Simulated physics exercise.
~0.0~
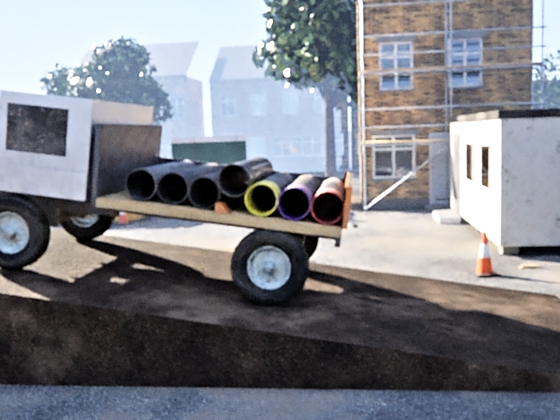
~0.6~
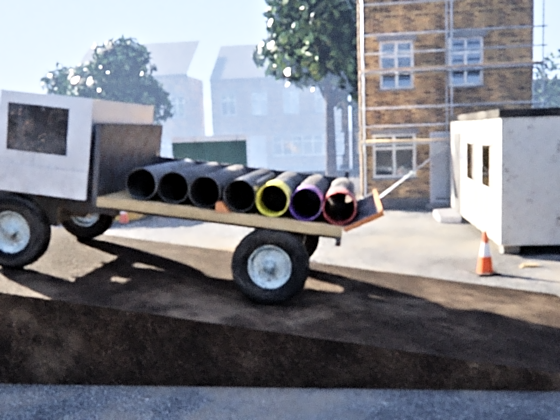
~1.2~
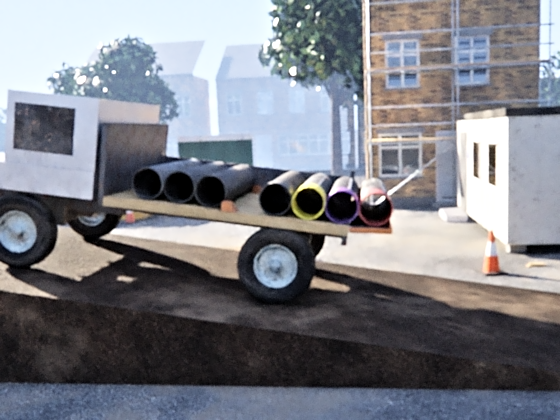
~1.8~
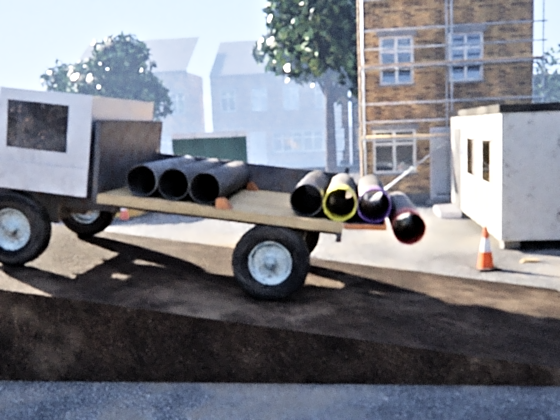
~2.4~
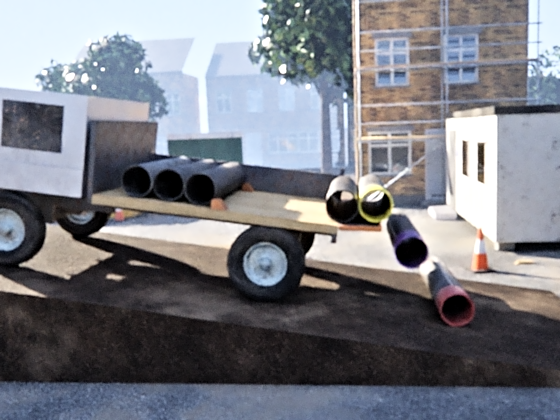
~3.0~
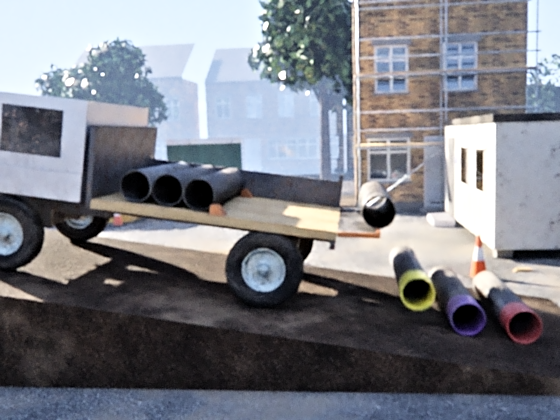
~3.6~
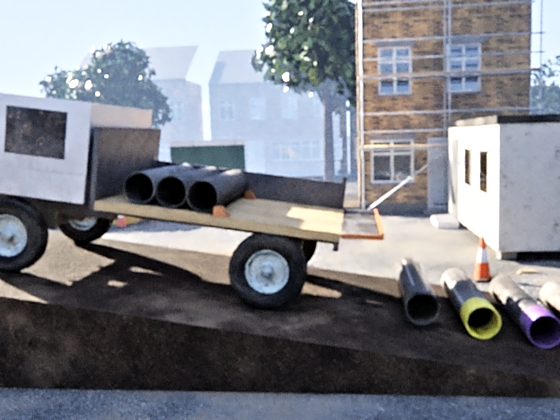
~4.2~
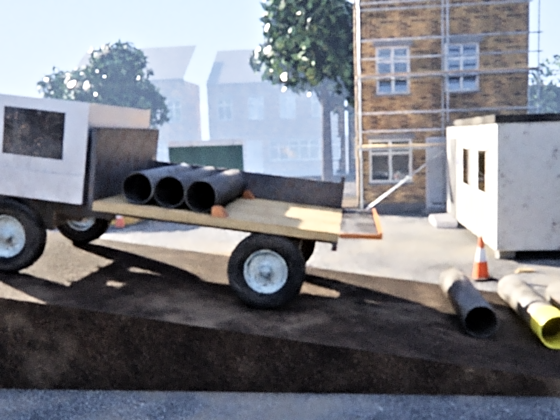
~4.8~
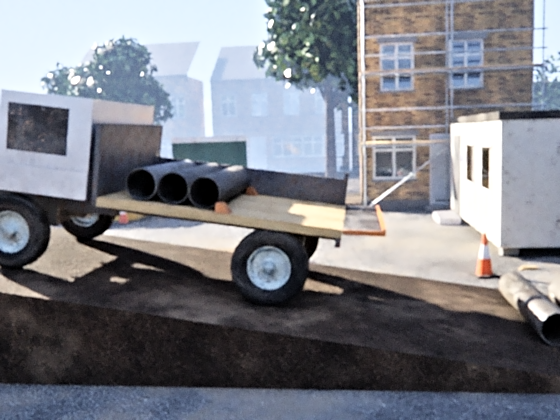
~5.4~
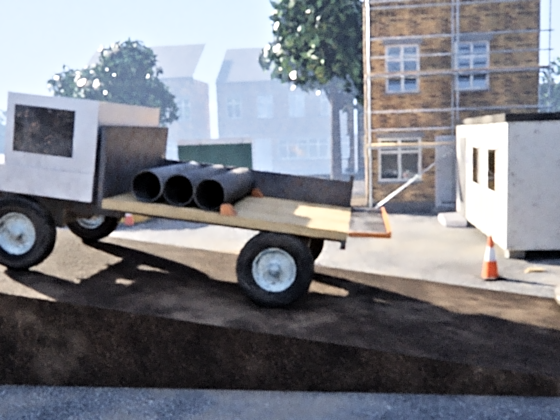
Seven dark pipes, three of them rimmed yellow, purple and red at the right, lie end-on across the flatbed of a pick-up, seen from the side on sloping ground before a scaffolded brick building. The tailgate swings down at the right, and the four rearmost pipes roll toward it, leaving three behind an orange chock. Red drops off first, then purple, then yellow, and a plain dark pipe follows. They roll away right past a traffic cone and bunch at the edge of view. Finally, three dark pipes remain on the bed, the gate hanging open.
